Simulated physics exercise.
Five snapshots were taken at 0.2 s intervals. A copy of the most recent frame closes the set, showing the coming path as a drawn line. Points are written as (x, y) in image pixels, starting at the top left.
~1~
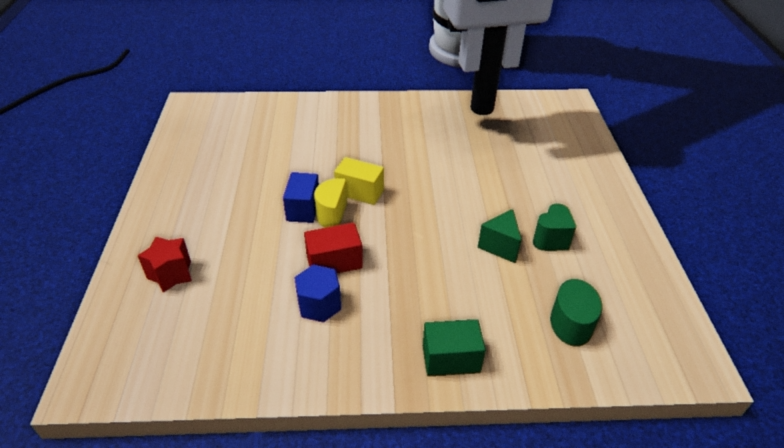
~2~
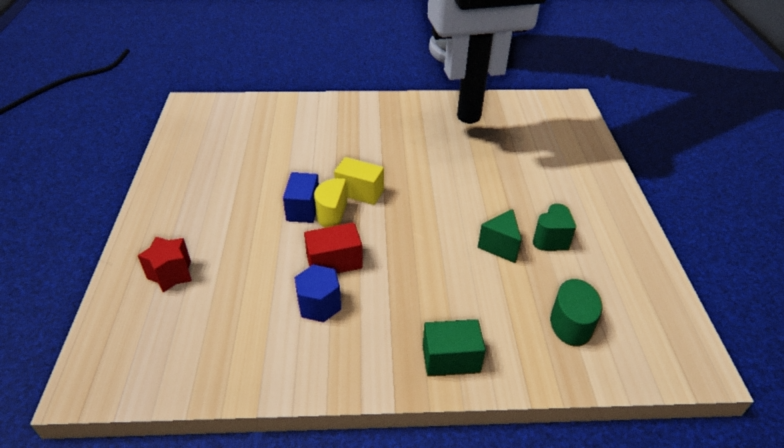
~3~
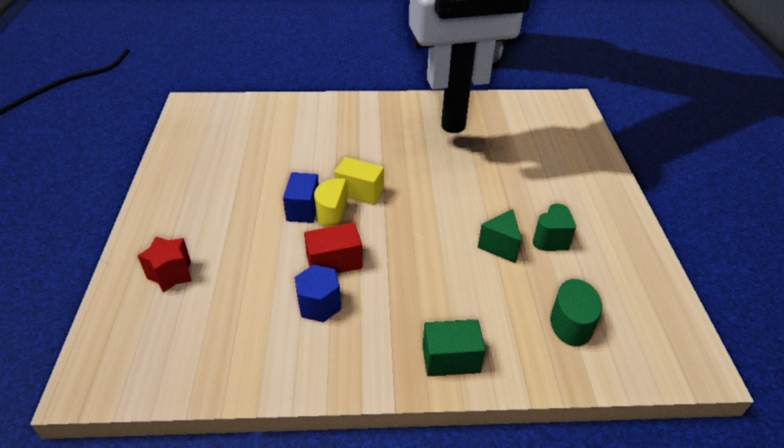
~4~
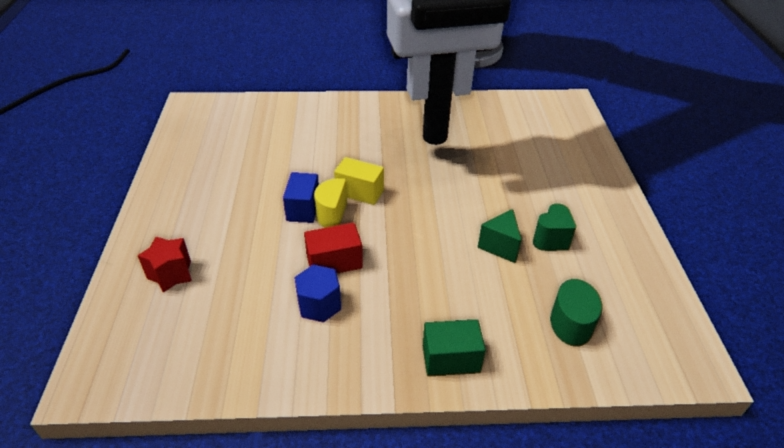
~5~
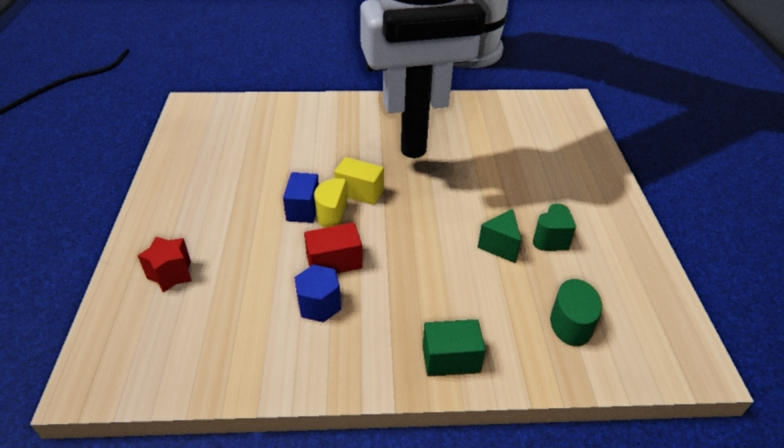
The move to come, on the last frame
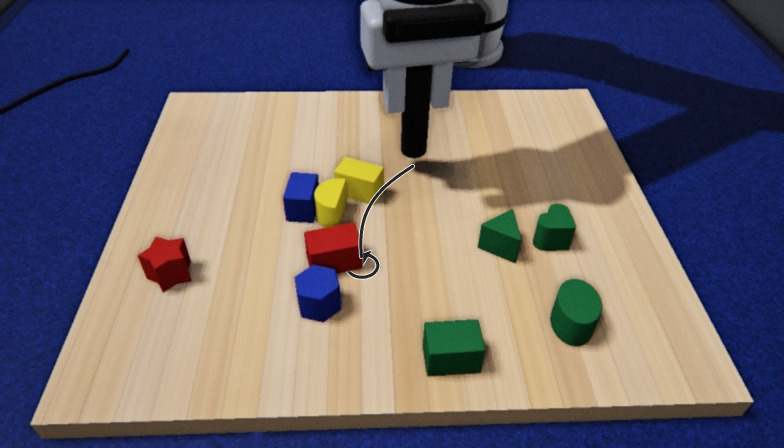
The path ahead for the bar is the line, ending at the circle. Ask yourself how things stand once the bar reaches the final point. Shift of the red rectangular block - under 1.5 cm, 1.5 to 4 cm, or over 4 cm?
Displacement: 1.5 to 4 cm.
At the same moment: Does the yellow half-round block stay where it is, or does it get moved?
That one moves away.
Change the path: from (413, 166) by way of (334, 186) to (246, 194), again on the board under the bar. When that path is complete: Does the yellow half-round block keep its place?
No, I don't think so.
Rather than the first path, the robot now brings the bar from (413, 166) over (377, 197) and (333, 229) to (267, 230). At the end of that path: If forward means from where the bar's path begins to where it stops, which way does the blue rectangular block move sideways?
It is displaced to the right.
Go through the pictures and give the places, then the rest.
Tip of the bar at (482, 110), middles of tops, blue rectangular block at (301, 185), blue hexagonal block at (317, 281), yellow half-round block at (330, 191), red rectangular block at (333, 237), yellow rectangular block at (359, 169), in the first frame.
Bar at (469, 118), nothing pushed, in the second frame.
Bar at (453, 128), nothing pushed, in the third frame.
Bar at (435, 139), nothing pushed, in the fourth frame.
Bar at (414, 152), blue rectangular block at (301, 185), blue hexagonal block at (317, 281), yellow half-round block at (330, 191), red rectangular block at (333, 237), yellow rectangular block at (359, 169), in the fifth frame.
The line goes from (413, 166) via (381, 191) and (363, 225), ending at (362, 266).
The first path, step by step. One third of the way, bar at (381, 176); yellow rectangular block at (354, 173), turned 30° clockwise.
Two thirds of the way, bar at (362, 210); blue rectangular block at (285, 186), turned 30° clockwise; yellow half-round block at (307, 200); yellow rectangular block at (336, 187), turned 75° clockwise.
At the end, bar at (362, 251); blue rectangular block at (285, 186), turned 30° clockwise; blue hexagonal block at (311, 286); yellow half-round block at (307, 200); red rectangular block at (324, 253), turned 50° clockwise; yellow rectangular block at (336, 187), turned 75° clockwise.
